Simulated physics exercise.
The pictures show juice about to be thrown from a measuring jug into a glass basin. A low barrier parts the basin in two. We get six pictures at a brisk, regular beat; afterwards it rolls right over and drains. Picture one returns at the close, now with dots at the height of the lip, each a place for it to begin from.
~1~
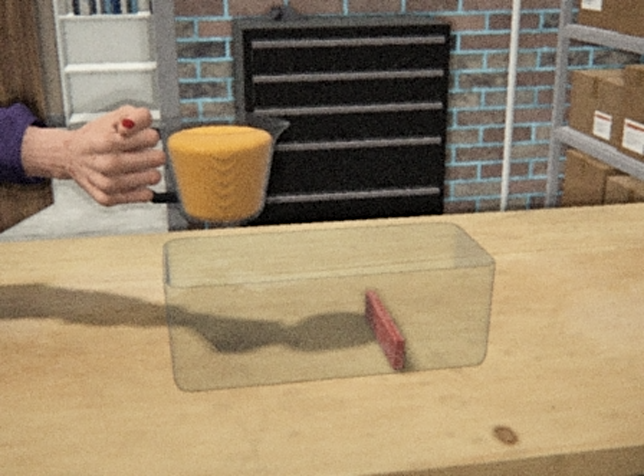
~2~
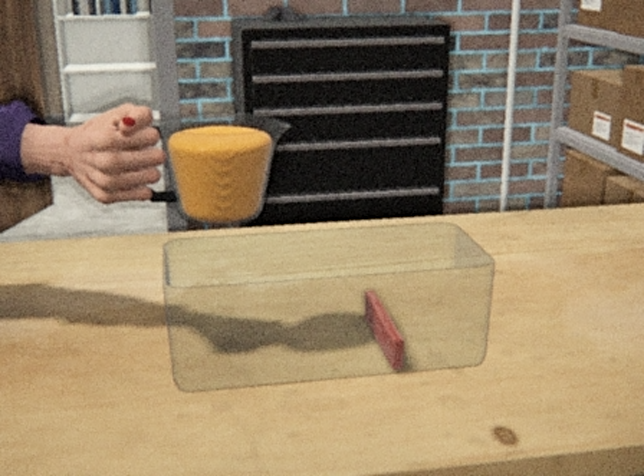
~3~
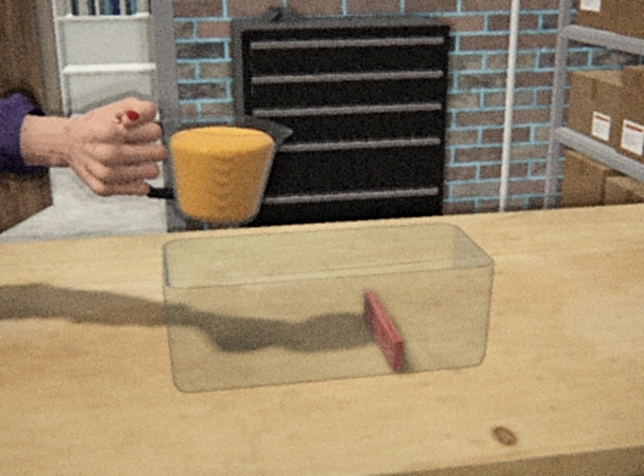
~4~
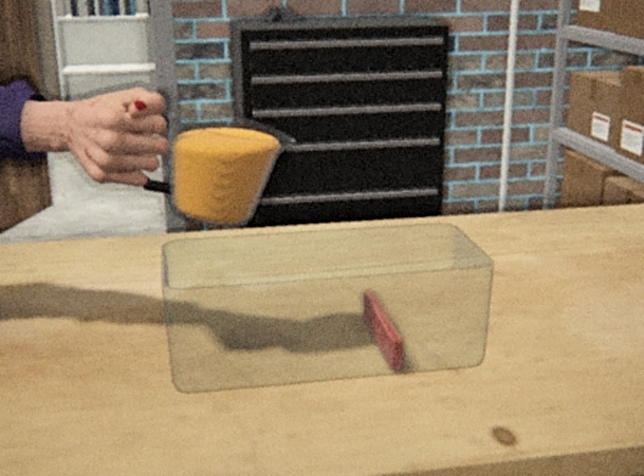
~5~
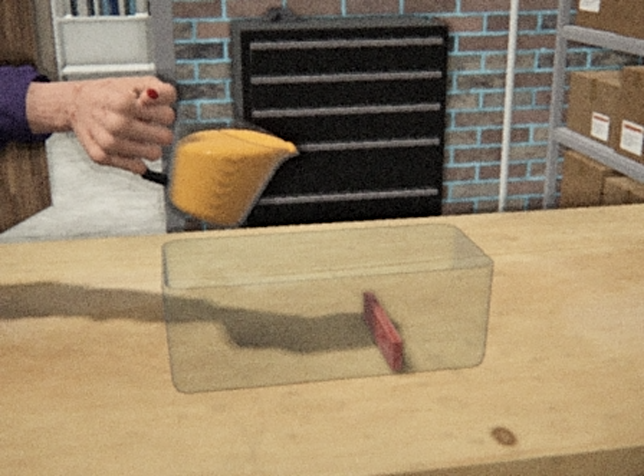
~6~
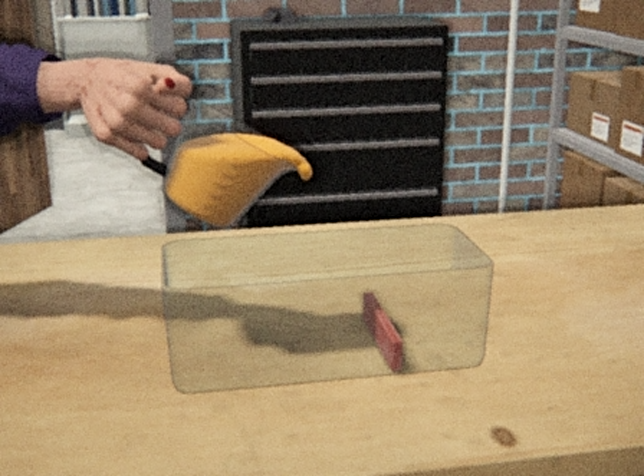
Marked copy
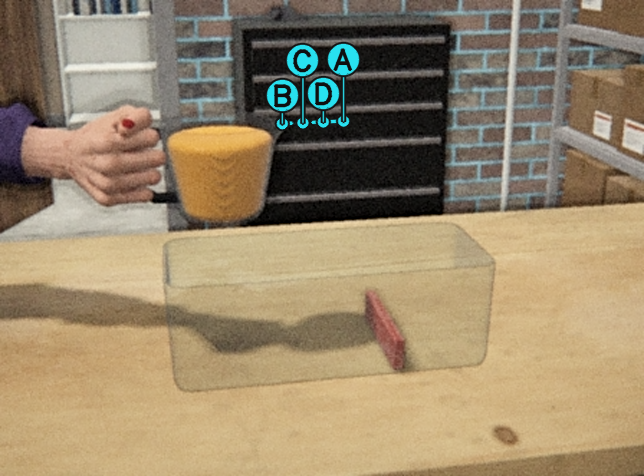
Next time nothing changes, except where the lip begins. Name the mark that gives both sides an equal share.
Choose A.
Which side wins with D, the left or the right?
The left side.
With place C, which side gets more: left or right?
The left side.
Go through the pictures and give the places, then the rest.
The first frame shows upright, lip at (288, 123); basin from (174, 389) to (485, 361); top of the wall at (384, 313); nothing has left yet.
The second frame shows upright, lip at (288, 125); nothing has left yet.
The third frame shows tipped about 6°, lip at (291, 131); nothing has left yet.
The fourth frame shows tipped about 13°, lip at (294, 140); nothing has left yet.
The fifth frame shows tipped about 22°, lip at (297, 152); juice is over the lip, down to (292, 150).
The sixth frame shows tipped about 33°, lip at (299, 167); juice is over the lip, down to (304, 174).
On the marked copy, A at (343, 121); B at (282, 123); C at (302, 122); D at (323, 121).
If A is chosen, about 51 % ends left of the wall and 48 % right of it.
If B is chosen, about 90 % ends left of the wall and 8 % right of it.
If C is chosen, about 91 % ends left of the wall and 7 % right of it.
If D is chosen, about 75 % ends left of the wall and 24 % right of it.
